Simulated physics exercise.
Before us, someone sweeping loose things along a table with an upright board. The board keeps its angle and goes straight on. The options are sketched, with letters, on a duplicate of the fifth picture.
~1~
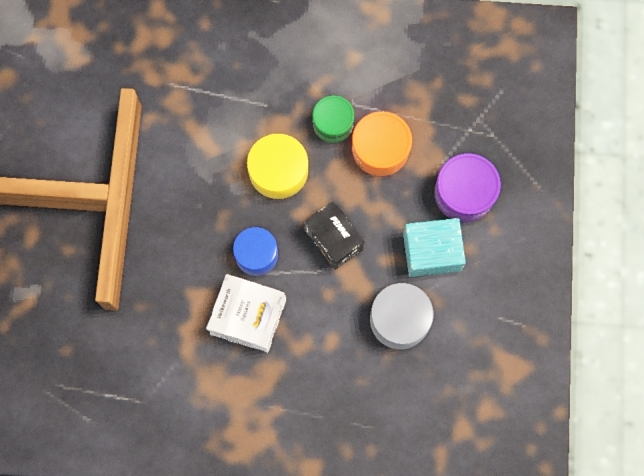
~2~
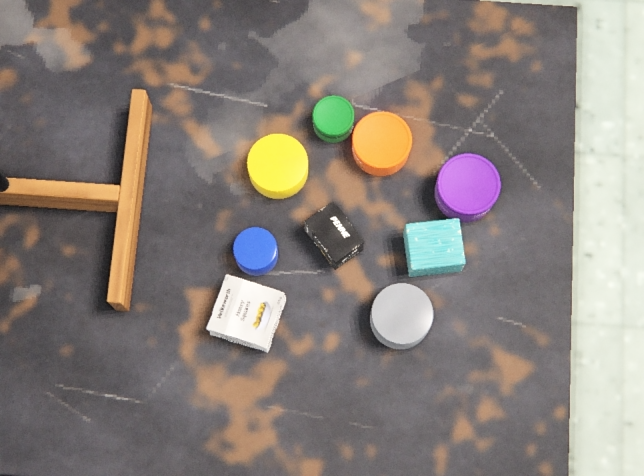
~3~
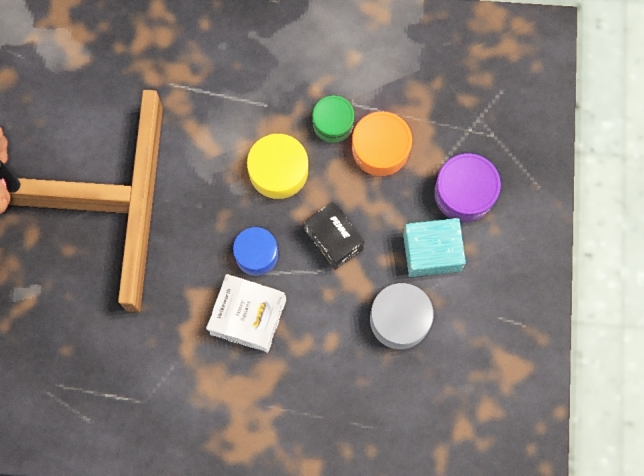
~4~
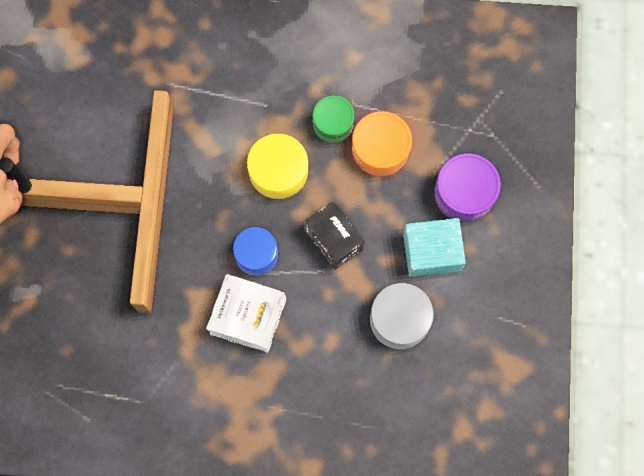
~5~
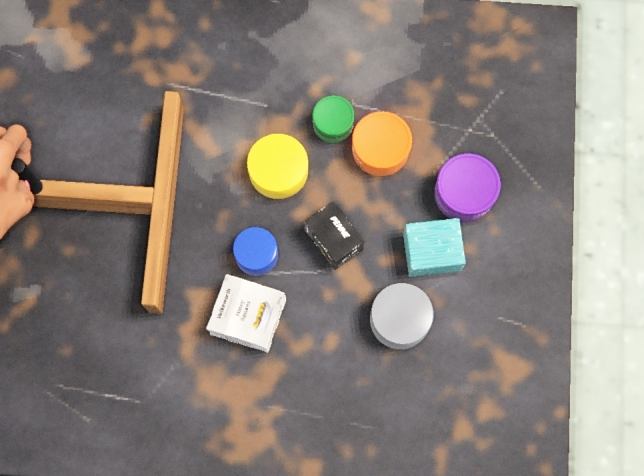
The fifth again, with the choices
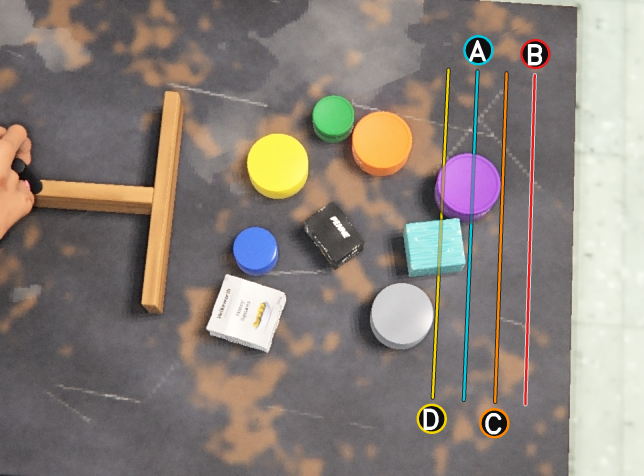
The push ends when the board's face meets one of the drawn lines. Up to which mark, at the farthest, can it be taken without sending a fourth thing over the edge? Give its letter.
It can go as far as B.
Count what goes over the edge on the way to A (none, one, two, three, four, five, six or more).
The count is none.
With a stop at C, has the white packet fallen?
No.
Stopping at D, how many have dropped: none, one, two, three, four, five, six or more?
The count is none.
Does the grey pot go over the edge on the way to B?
Yes.
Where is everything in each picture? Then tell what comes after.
Purple tub (467, 189); green tub (333, 120); yellow tin (278, 166), in the first frame.
Board (126, 193); black packet (334, 236), in the second frame.
Board (138, 194); grey pot (401, 317), in the third frame.
Board (149, 195); turquoise block (434, 248), in the fourth frame.
Board (160, 196); purple tub (467, 189); green tub (333, 120); yellow tin (278, 166), in the fifth frame.
On the marked copy, A at (471, 230); B at (530, 234); C at (501, 232); D at (441, 228).
Following B. Soon after the start, board (293, 205); orange jar (386, 144); white packet (325, 314).
Later, board (426, 214); grey pot (520, 325); purple tub (521, 197).
In the end, board (532, 221); grey pot over the edge; turquoise block over the edge; three fallen.
As for the rest, A is within the limit but short; C is within the limit but short; D is within the limit but short.
